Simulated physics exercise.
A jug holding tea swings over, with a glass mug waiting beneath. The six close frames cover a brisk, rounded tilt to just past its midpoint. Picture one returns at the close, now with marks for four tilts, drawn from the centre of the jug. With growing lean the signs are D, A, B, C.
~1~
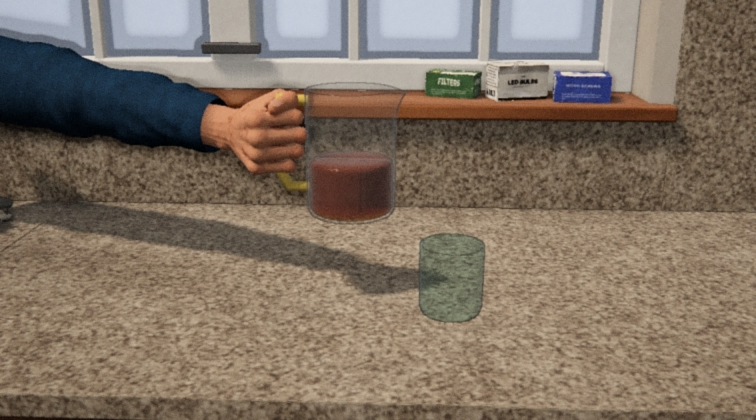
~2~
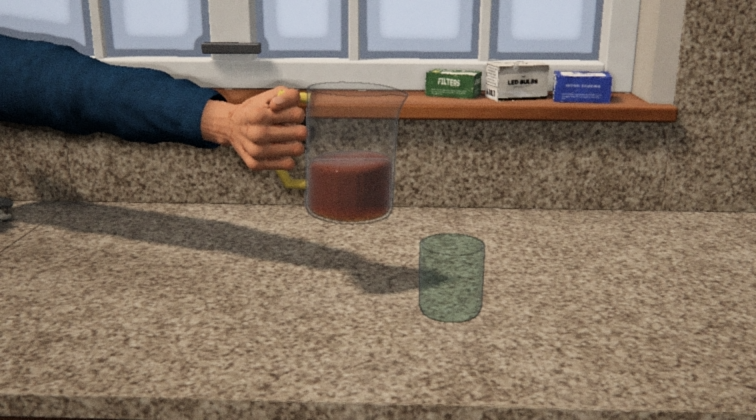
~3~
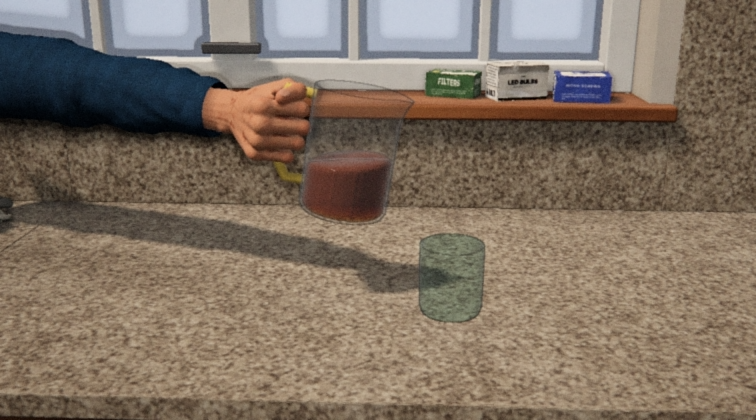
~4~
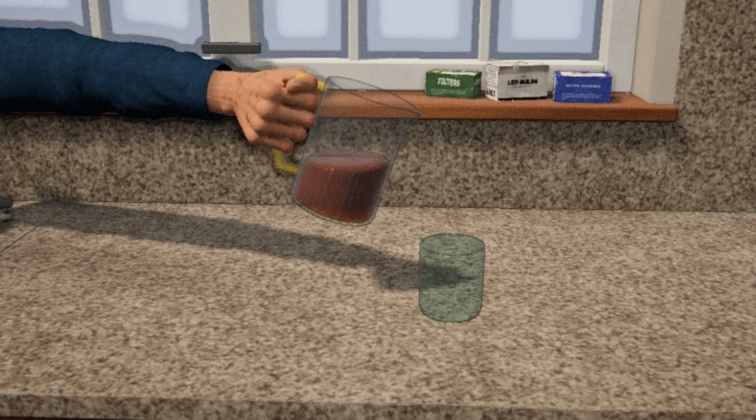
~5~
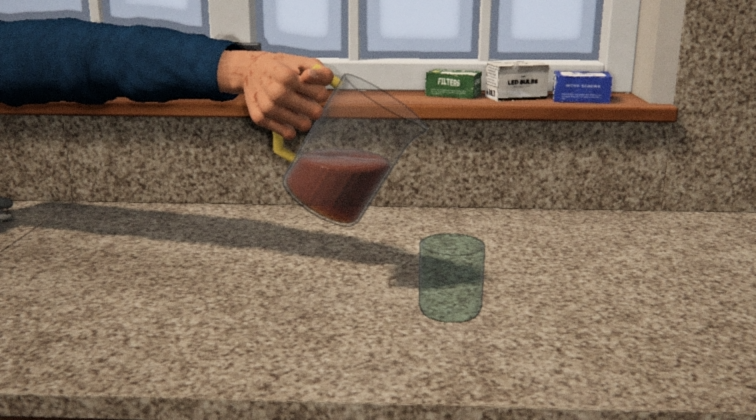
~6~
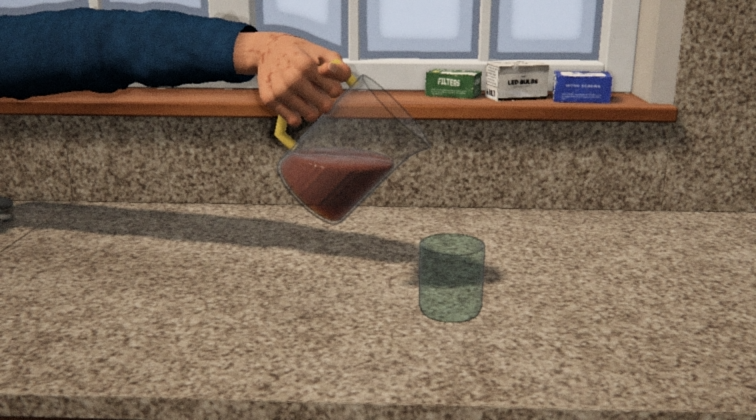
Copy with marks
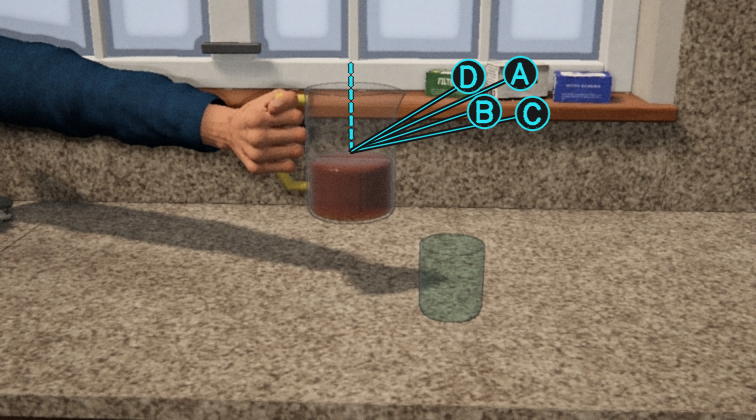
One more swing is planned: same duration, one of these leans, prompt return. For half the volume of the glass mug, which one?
Best: C.
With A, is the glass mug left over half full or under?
Under.
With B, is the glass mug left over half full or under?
Under.
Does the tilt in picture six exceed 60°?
No.
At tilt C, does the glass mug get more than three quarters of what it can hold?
No.
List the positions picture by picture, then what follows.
Upright, lip at (404, 92); rim of the glass mug round (452, 243); nothing has left yet, in the first frame.
Tipped about 2°, lip at (406, 94); nothing has left yet, in the second frame.
Tipped about 9°, lip at (413, 101); nothing has left yet, in the third frame.
Tipped about 19°, lip at (420, 113); nothing has left yet, in the fourth frame.
Tipped about 31°, lip at (427, 128); nothing has left yet, in the fifth frame.
Tipped about 44°, lip at (430, 146); nothing has left yet, in the sixth frame.
In cyan, A at (505, 80); B at (466, 113); C at (516, 117); D at (455, 88).
For tilt A, the glass mug ends with about 13 % of what it can hold.
For tilt B, the glass mug ends with about 31 % of what it can hold.
For tilt C, the glass mug ends with about 51 % of what it can hold.
For tilt D, the glass mug ends with about 2 % of what it can hold.
